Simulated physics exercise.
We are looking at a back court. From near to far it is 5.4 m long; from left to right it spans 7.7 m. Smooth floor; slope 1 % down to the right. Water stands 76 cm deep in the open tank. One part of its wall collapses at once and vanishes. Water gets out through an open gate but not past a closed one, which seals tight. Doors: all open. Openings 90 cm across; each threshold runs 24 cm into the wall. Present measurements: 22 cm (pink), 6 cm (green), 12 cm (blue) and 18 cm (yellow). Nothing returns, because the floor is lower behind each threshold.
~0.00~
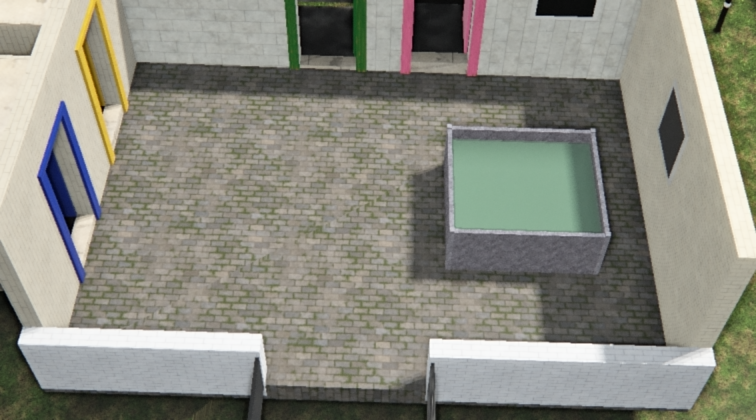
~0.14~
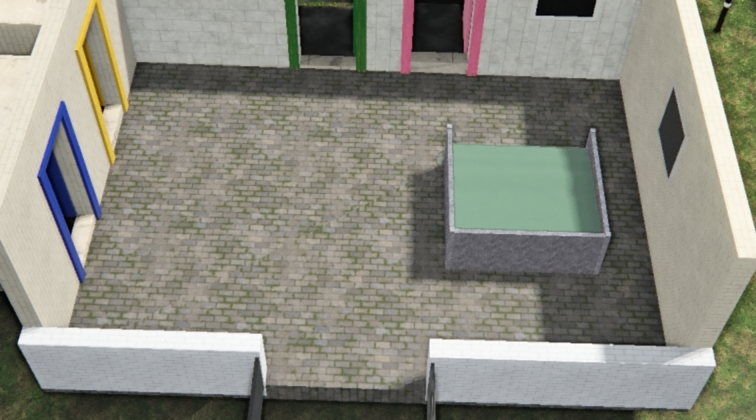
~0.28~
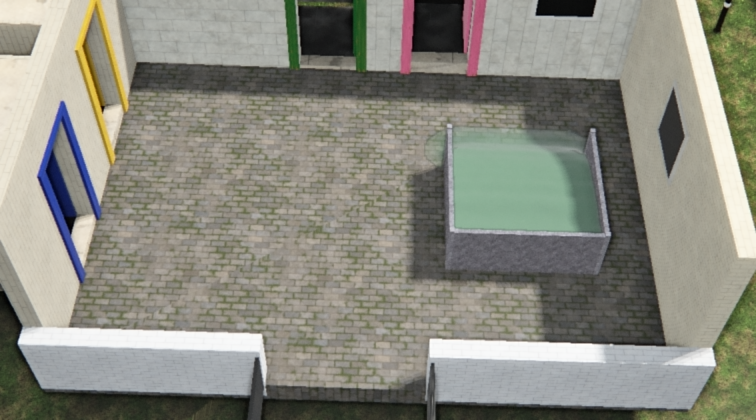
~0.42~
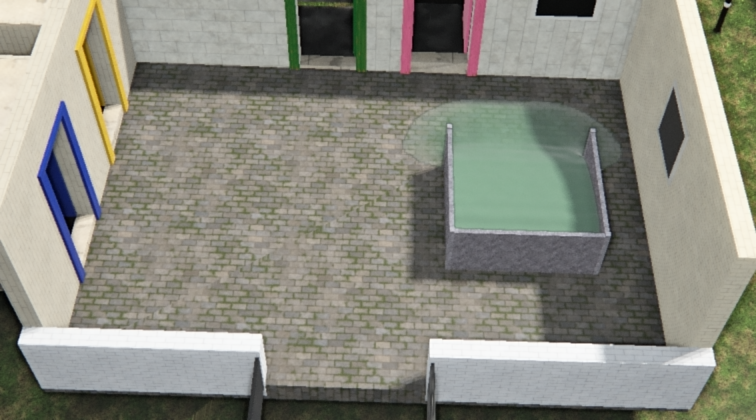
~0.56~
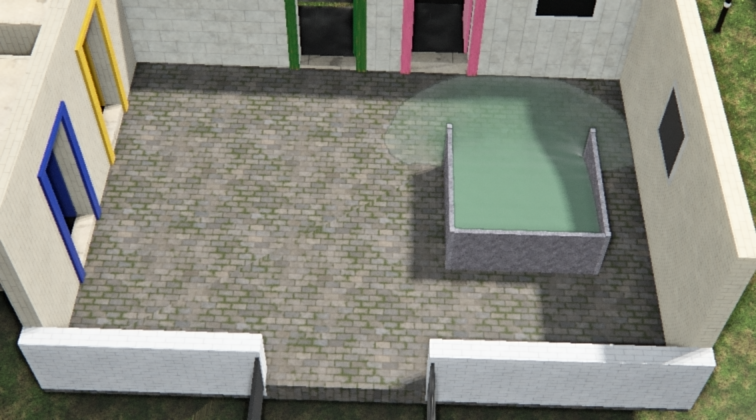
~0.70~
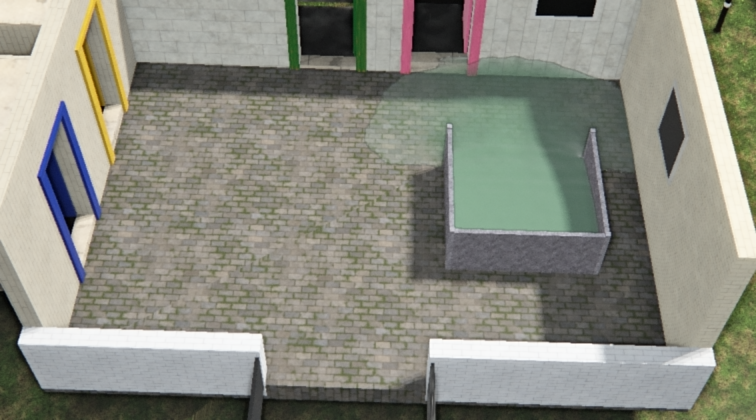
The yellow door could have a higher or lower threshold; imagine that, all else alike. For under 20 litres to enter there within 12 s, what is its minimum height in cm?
Its minimum height would be about 10 cm.
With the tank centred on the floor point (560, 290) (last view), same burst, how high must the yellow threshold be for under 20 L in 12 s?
Near 11.5 cm.
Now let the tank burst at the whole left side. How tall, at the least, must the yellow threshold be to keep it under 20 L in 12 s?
Then something near 17 cm.
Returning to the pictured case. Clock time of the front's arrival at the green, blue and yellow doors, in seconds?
Arrival times - green: 1.2 s; blue: 4.0 s; yellow: 3.0 s.
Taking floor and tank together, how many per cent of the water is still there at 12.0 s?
I'd say near 90 per cent is still there.
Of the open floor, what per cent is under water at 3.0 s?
Around 45 per cent of the free floor.
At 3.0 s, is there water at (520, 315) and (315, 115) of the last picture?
In turn: Dry, wet.
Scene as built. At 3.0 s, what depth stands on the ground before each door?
Depth (cm): Pink 22 / green 9 / blue 0 / yellow 3.
After 1.4 s water covers 20 % of the floor, deepest (53 cm) near (613, 87); it has not reached the yellow door.
After 3.0 s water covers 45 % of the floor, deepest (30 cm) near (615, 95); it has not reached the yellow door.
After 12.0 s water covers 95 % of the floor, deepest (10 cm) near (432, 195); 5 cm at the yellow door, 0 litres in over its 18 cm threshold.
At the yellow door as built, the water arrived by 3.1 s and peaked near 16 cm at 3.8 s.
With a threshold of 8.5 cm, 33 litres would have come in within the 12 s; with 11 cm, 13 litres. So under 20 litres takes about 10 cm.
